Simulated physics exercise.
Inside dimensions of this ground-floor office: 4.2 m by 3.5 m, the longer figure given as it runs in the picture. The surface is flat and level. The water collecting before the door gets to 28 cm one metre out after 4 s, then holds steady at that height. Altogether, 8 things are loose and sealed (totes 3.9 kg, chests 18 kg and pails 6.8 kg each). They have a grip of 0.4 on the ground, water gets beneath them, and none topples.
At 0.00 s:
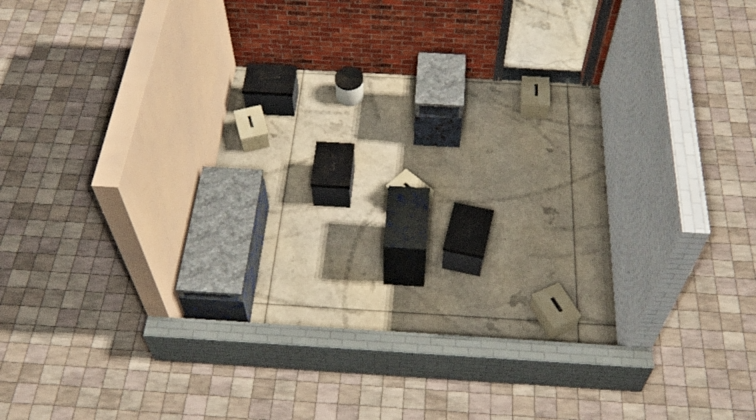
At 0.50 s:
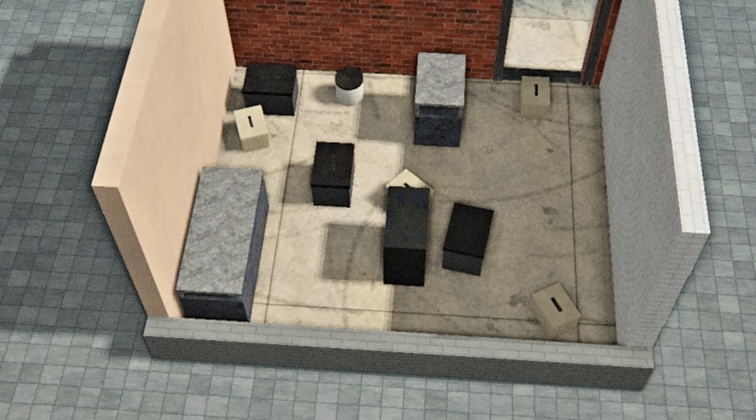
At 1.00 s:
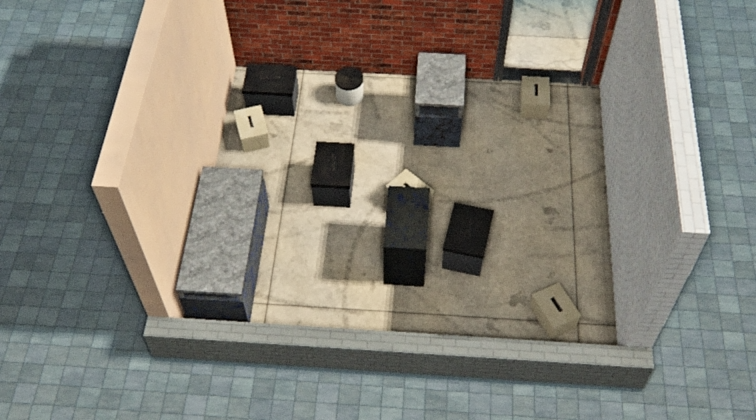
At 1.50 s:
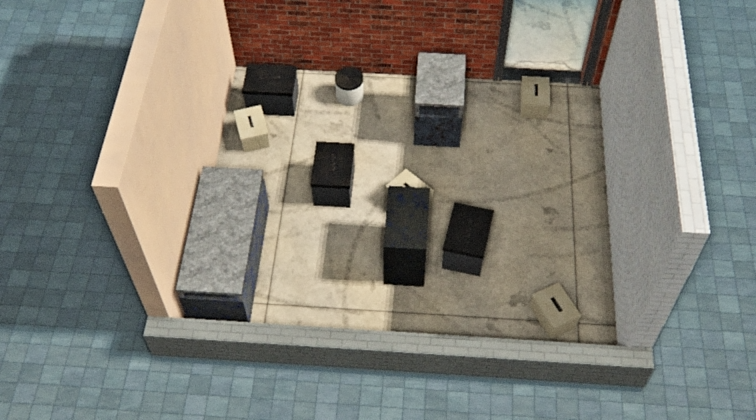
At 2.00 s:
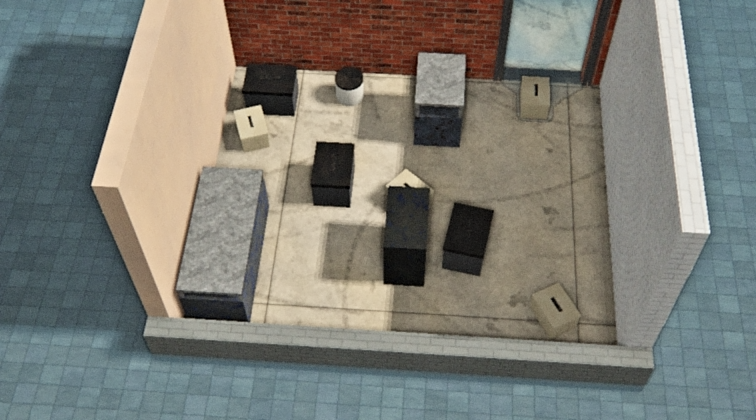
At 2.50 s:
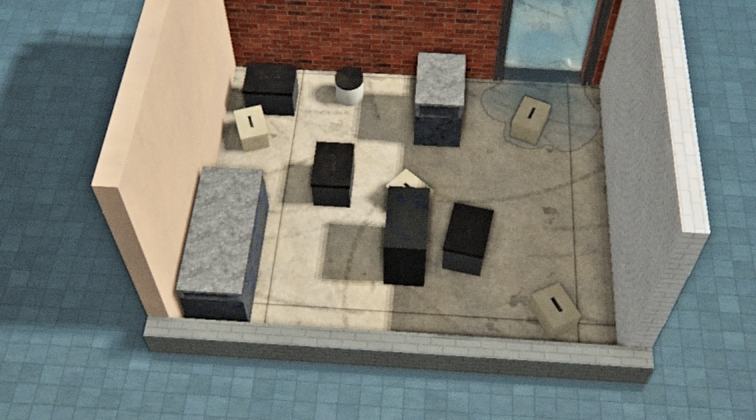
Seen from a fixed, high view, a roofless room with a brick back wall, a peach left wall and a pale right wall holds dark boxes, grey-topped blocks, cream boxes and a small black-topped white drum on its pale floor. The paving outside turns from beige to blue-grey, and the glass door at back right gradually turns bluish. Finally, a puddle spreads inside the door as the nearby cream box shifts slightly forward and turns, while everything else stays put.
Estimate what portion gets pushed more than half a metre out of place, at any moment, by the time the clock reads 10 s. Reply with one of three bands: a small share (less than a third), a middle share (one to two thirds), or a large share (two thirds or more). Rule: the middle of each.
A middle share, one to two thirds.
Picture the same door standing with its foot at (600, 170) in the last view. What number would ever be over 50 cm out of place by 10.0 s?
Result: 8 of them.
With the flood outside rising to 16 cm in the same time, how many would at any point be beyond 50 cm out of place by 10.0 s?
Count: 3.
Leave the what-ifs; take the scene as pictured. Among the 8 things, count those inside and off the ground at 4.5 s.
By my count, 0.
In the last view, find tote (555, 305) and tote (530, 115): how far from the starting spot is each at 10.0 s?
In turn: 350 cm, 250 cm.
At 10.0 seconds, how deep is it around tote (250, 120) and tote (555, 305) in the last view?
First about 9 cm, second about 7 cm.
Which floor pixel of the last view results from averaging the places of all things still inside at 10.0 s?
The centre is close to (313, 133).
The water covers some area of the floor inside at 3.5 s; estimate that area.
Roughly 3.0 m2.
After 3.5 s 1 of 8 are over 50 cm from their spots; 0 afloat.
After 4.5 s 1 of 8 are over 50 cm from their spots; 0 afloat.
After 7.0 s 4 of 8 are over 50 cm from their spots; 3 afloat.
After 10.0 s 5 of 8 are over 50 cm from their spots, and 5 have been at some point; 5 afloat.
